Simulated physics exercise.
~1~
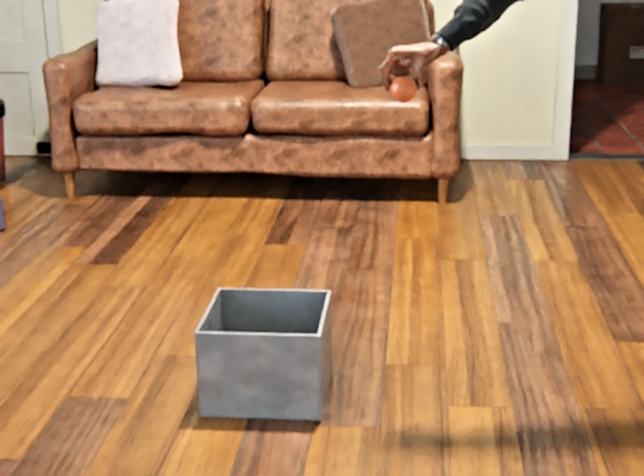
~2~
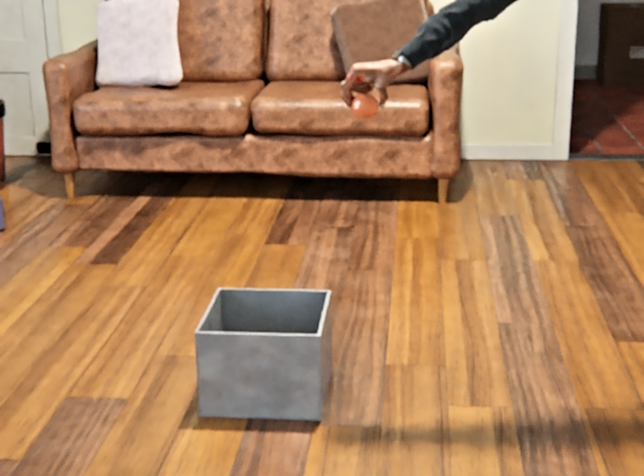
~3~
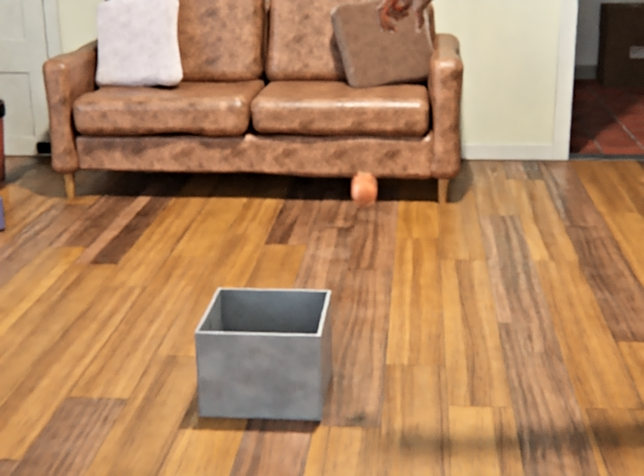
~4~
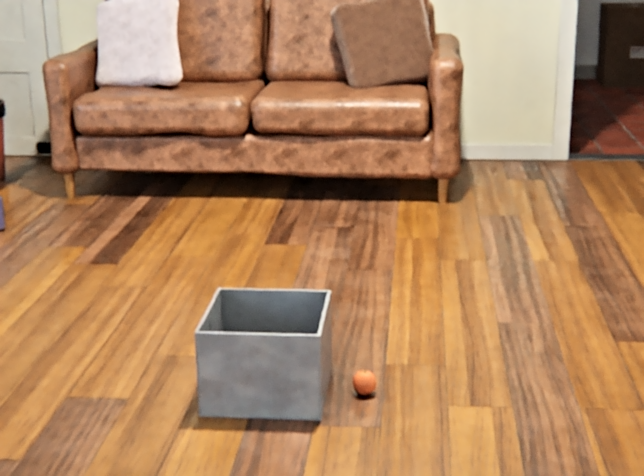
The clip opens on a wooden floor with a gray, open-topped square basket near the front and a brown leather sofa behind it. A hand reaches in from the upper right, holding a small orange tomato in front of the sofa's right seat. The arm extends to the left, carrying the tomato nearer to the basket. The hand then lets go and draws back to the upper right as the tomato drops. The tomato misses the basket and ends up outside it, just to its right, while the basket stays in place.
